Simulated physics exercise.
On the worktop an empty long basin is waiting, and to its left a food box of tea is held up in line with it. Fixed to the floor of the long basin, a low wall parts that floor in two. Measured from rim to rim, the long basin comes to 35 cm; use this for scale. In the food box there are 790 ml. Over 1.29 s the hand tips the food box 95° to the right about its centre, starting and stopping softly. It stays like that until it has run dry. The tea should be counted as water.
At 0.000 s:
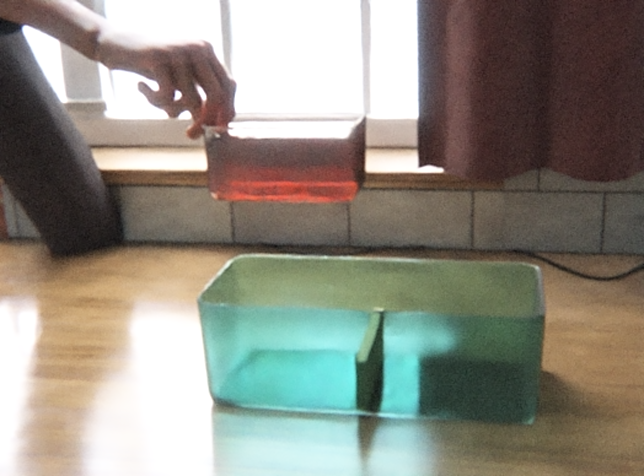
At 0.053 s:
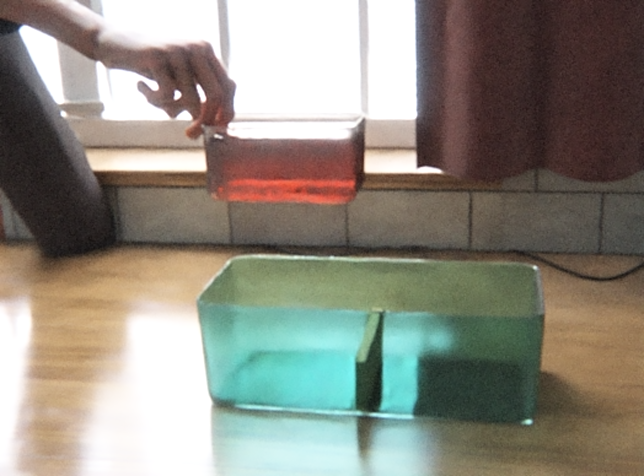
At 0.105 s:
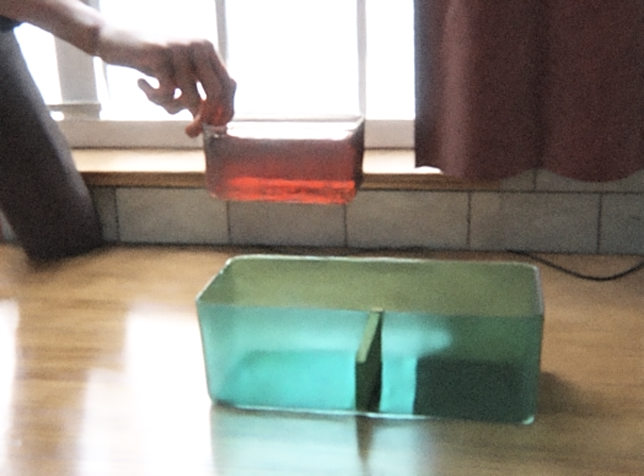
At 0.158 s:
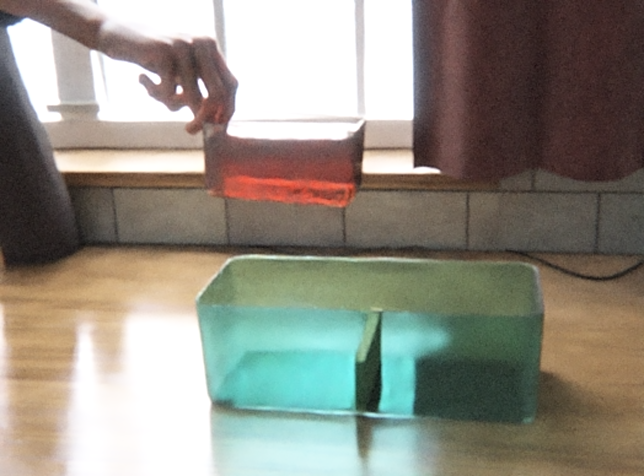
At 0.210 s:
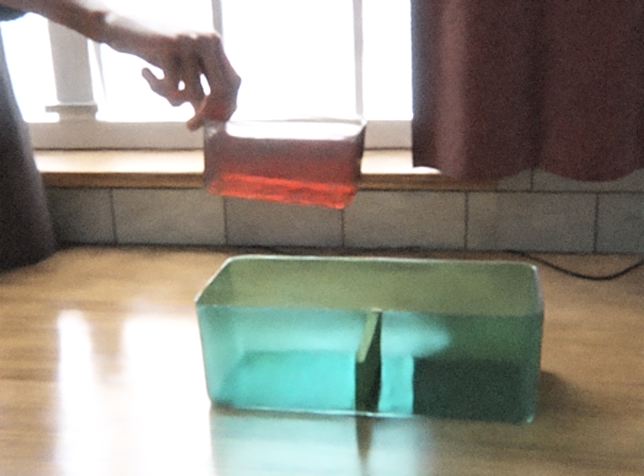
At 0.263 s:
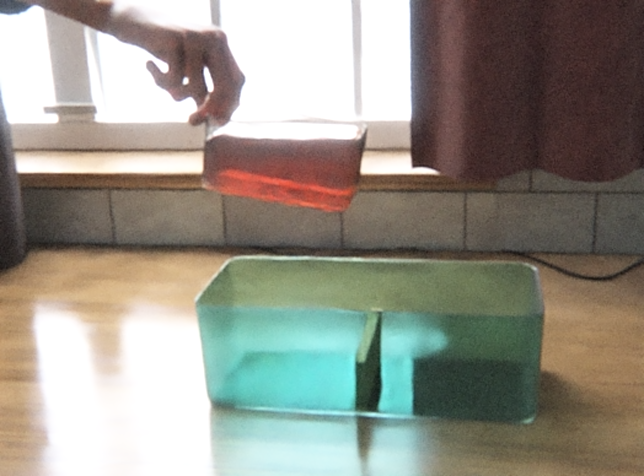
Hand holding a clear food box of red tea above an empty green divided basin, slowly tilting it slightly to the right.
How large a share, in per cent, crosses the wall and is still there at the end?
A share of about 89 per cent.
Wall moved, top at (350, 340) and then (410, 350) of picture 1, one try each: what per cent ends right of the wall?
95 then 65 %.
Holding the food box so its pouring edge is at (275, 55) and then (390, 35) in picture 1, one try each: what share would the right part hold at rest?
60 and 90 %.
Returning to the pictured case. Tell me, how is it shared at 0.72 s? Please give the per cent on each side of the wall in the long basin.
0 per cent left and 16 right, roughly.
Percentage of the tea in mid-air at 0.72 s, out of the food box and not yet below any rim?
30 %.
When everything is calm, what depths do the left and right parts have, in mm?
Left roughly 4 mm; right roughly 28 mm.
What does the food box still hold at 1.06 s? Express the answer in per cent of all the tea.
Roughly 14 percent remains.
Then, 0.72 s in, the tilt is 56° and 55 per cent is still to pour, 0 is left of the wall and 15 right of it.
Then, 1.06 s in, the tilt is 88° and 14 per cent is still to pour, 1 is left of the wall and 78 right of it.
Then, 1.41 s in, the tilt is 95° and 3 per cent is still to pour, 6 is left of the wall and 89 right of it.
Then, 1.79 s in, the tilt is 95° and 1 per cent is still to pour, 9 is left of the wall and 89 right of it.
Finally, 10 per cent lies left of the wall, 89 right of it and 1 outside.
